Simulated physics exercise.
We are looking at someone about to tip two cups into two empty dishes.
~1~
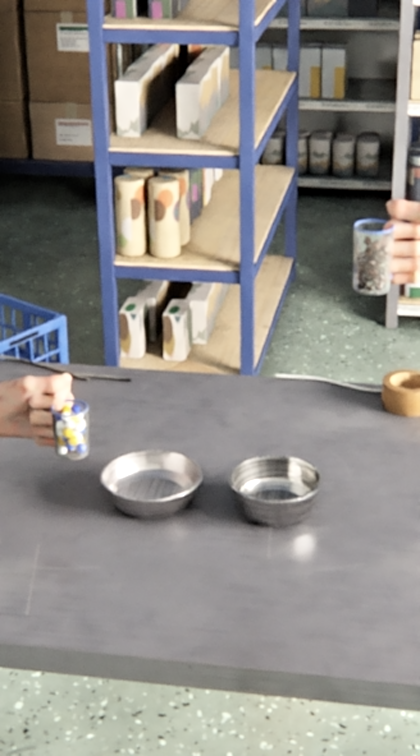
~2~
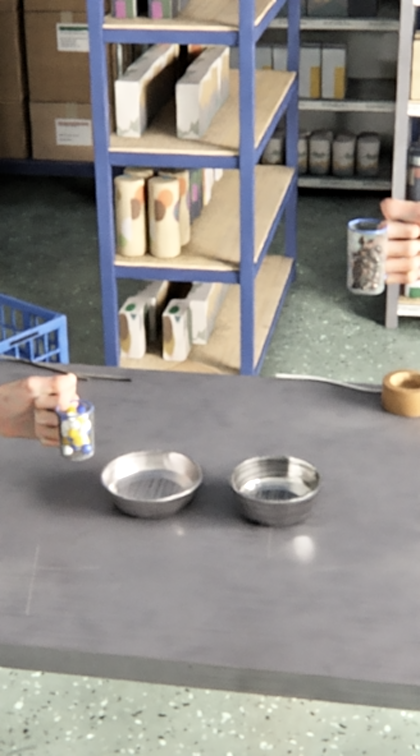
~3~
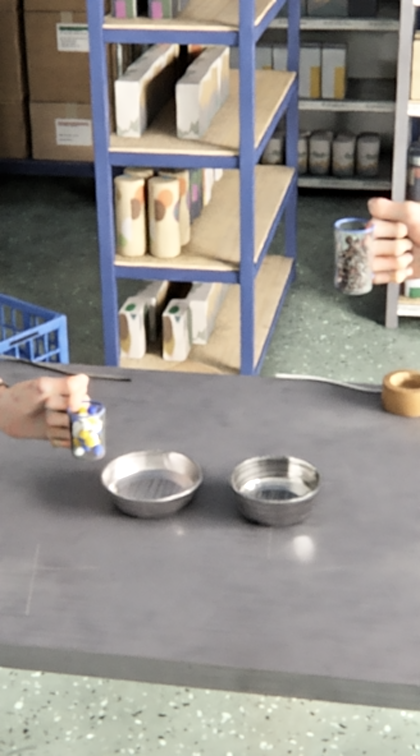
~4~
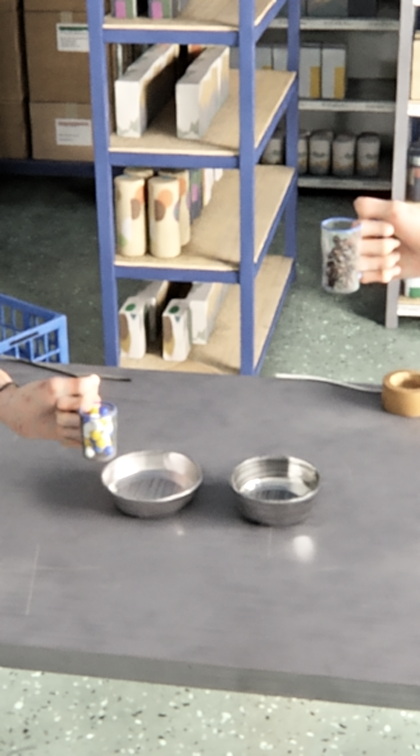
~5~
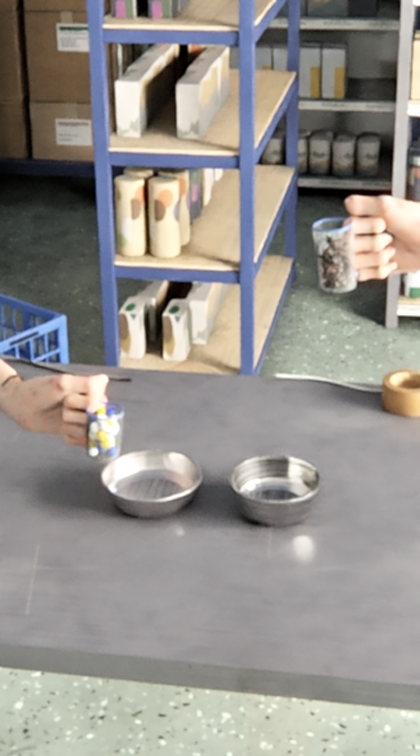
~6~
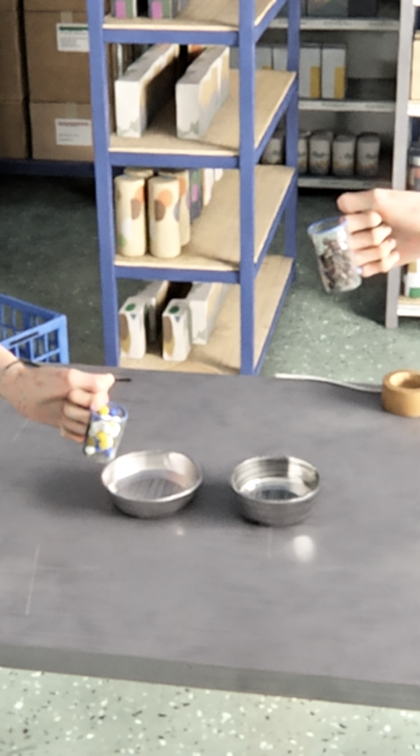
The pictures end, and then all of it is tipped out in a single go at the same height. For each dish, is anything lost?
Left dish: No; right: Yes.
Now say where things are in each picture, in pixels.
The first picture shows left dish at (141, 502), empty; left cup at (71, 430), holding round plastic beads, just above its dish; right dish at (270, 504), empty; right cup at (373, 257), holding chocolate balls, high above its dish.
The second picture shows left cup at (76, 430), upright; right cup at (367, 257), upright.
The third picture shows left cup at (87, 431), upright; right cup at (354, 257), upright.
The fourth picture shows left cup at (99, 432), upright; right cup at (341, 256), upright.
The fifth picture shows left cup at (104, 432), tipped 6°; right cup at (335, 256), tipped 6°.
The sixth picture shows left dish at (141, 502); left cup at (104, 432), tipped 15°; right dish at (270, 504); right cup at (335, 256), tipped 15°.
Then, 0.27 s past the last view, left, all still in the cup; right, all still in the cup.
Then, 0.62 s past the last view, left, all still in the cup; right, all still in the cup.
Then, 0.99 s past the last view, left, about two thirds still in the cup, about a third in the dish, a small part in the air; right, most still in the cup, about a quarter in the air.
Finally, left, all in the dish, none outside the dish; right, most in the dish, about a quarter outside the dish.
